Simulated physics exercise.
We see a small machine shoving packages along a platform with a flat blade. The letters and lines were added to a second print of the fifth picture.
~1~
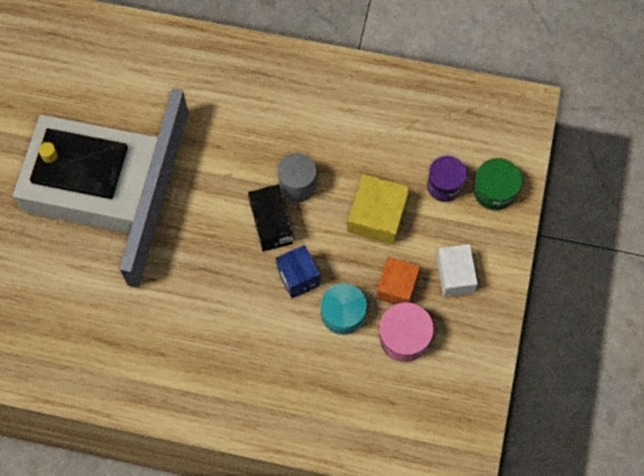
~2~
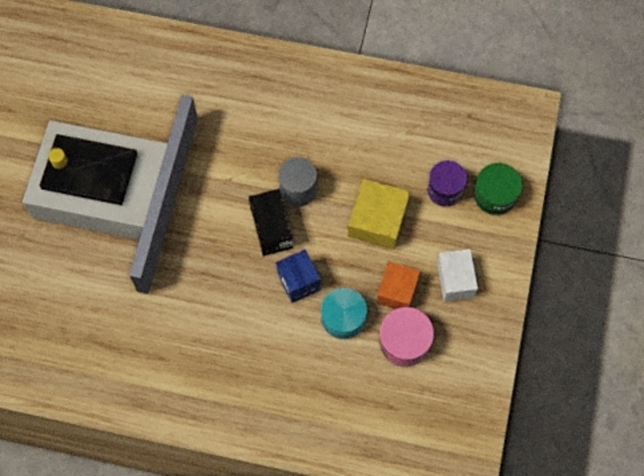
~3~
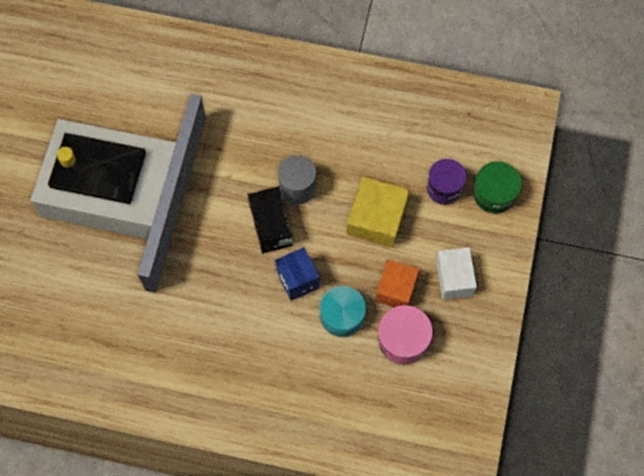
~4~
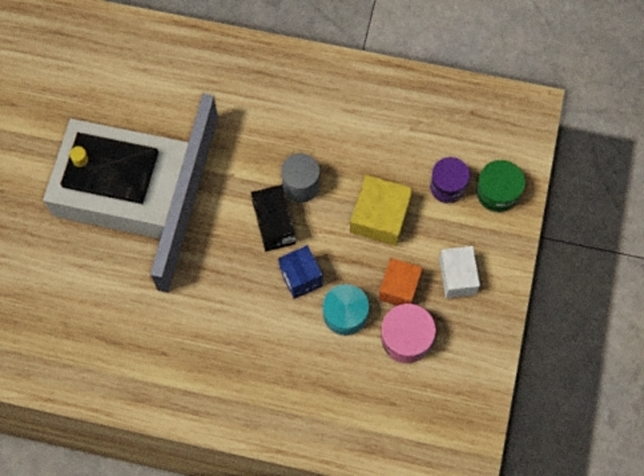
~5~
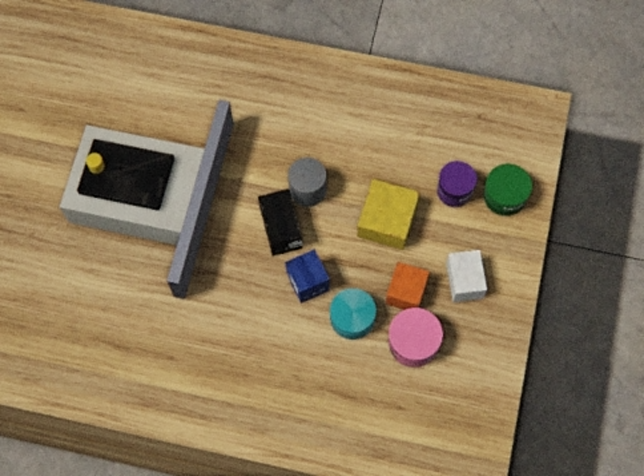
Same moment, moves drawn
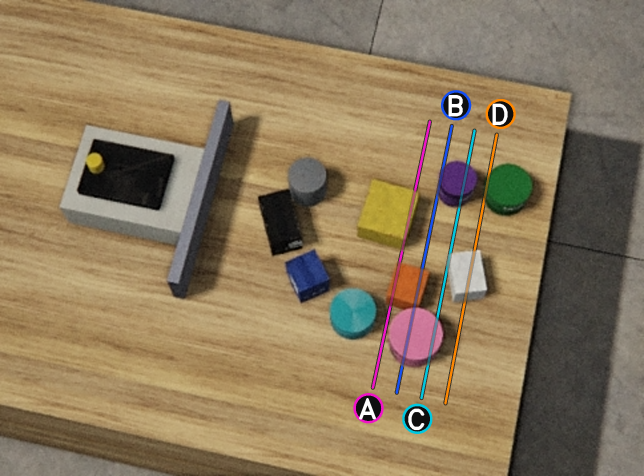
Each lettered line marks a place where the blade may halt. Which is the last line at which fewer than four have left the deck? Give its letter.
D is the last line within the limit.
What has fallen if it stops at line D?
The white crate.
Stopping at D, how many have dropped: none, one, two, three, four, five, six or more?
In all, one.
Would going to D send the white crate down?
Yes.
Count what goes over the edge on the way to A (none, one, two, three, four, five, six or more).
The count is none.
On the copy, A at (403, 249); B at (425, 254); C at (449, 259); D at (472, 263).
On D. First, robot (227, 194); grey canister (330, 187); black parcel (317, 232).
Then, robot (325, 214); white crate (473, 284); pink pail (447, 358).
Finally, robot (402, 230); white crate over the edge; yellow crate (538, 249); one fallen.
By contrast, A is within the limit but short; B is within the limit but short; C is within the limit but short.
